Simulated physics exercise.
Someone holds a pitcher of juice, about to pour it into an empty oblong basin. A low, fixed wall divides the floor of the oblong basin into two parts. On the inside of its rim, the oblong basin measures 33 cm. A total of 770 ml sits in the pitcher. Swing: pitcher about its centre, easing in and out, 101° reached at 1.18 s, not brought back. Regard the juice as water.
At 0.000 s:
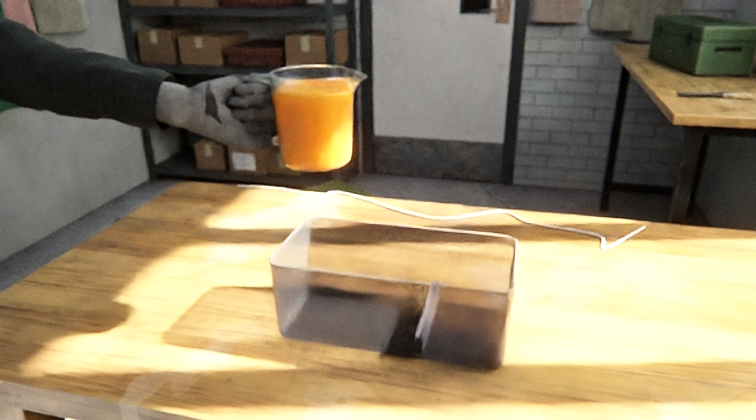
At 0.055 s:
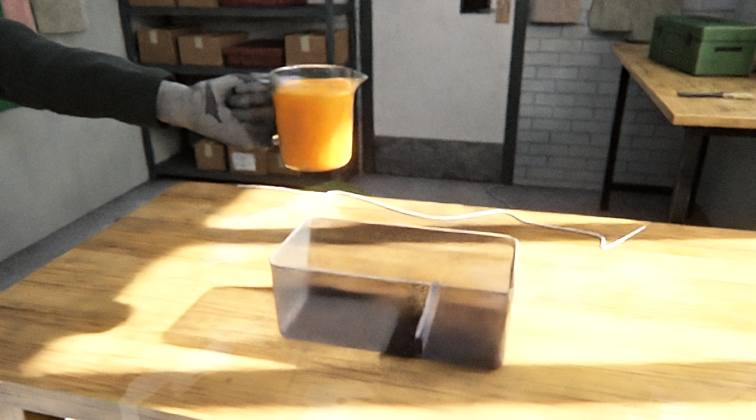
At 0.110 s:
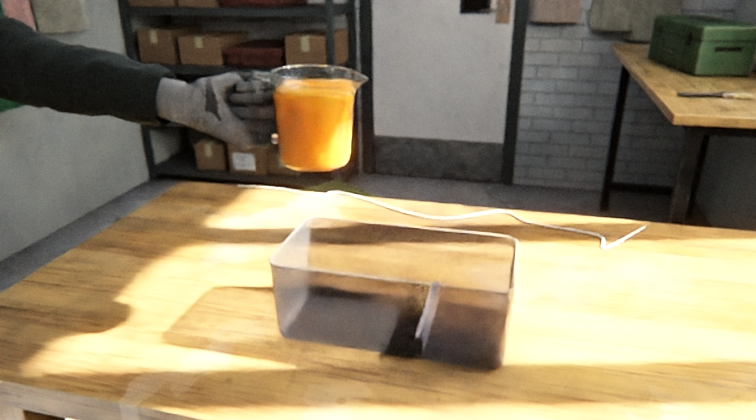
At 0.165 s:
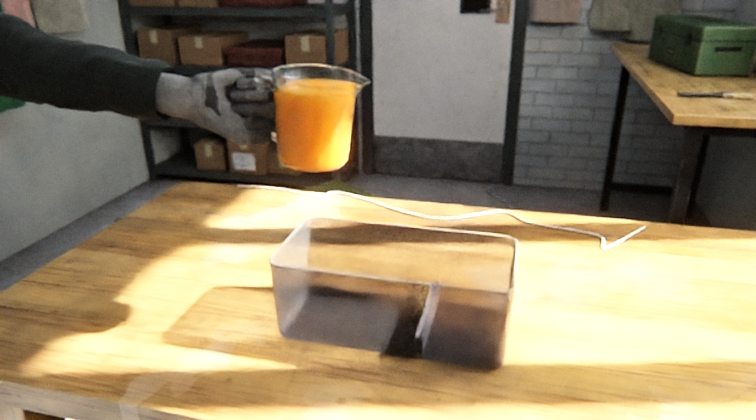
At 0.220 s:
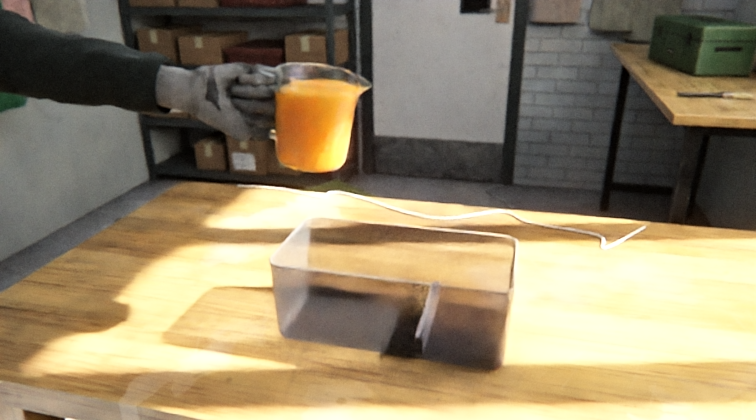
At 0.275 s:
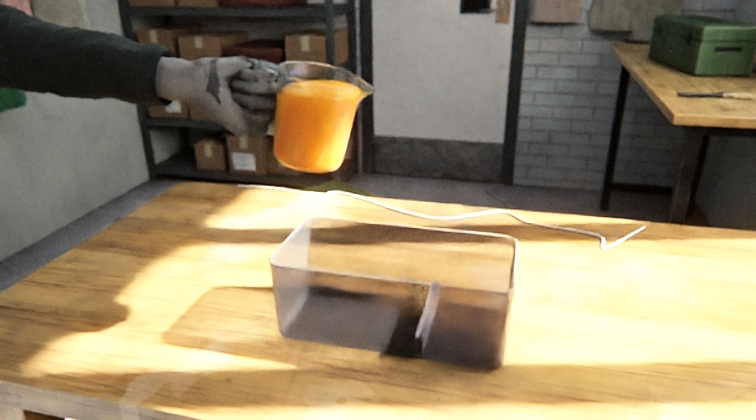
To begin with, a gloved hand reaching in from the left holds a clear pitcher of orange juice upright above an empty, see-through oblong basin on a wooden table. The pitcher then leans slowly to the right, turning slightly further by the end, while the basin stays still.
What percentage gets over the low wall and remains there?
48 %.
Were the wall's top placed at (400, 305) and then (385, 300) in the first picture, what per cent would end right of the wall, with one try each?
First 80, then 90 per cent.
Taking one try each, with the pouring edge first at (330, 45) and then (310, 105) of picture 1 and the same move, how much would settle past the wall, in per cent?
Near 10 in a hundred on the first go and near 10 in a hundred on the second.
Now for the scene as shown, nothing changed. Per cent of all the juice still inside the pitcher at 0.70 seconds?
Near 78 in a hundred.
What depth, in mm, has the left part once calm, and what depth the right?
12 mm left, 22 mm right.
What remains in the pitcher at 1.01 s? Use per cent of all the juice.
Around 28 in a hundred.
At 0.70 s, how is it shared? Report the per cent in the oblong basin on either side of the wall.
About 1 % left, 4 % right.
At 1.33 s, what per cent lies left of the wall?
The left part holds some 46 per cent.
Then, 0.70 s in, the tilt is 65° and 78 per cent is still to pour, 1 is left of the wall and 4 right of it.
Then, 1.01 s in, the tilt is 96° and 27 per cent is still to pour, 13 is left of the wall and 36 right of it.
Then, 1.33 s in, the tilt is 101° and 3 per cent is still to pour, 46 is left of the wall and 46 right of it.
Then, 1.68 s in, the tilt is 101° and 0 per cent is still to pour, 50 is left of the wall and 48 right of it.
Finally, 50 per cent lies left of the wall, 48 right of it and 2 outside.
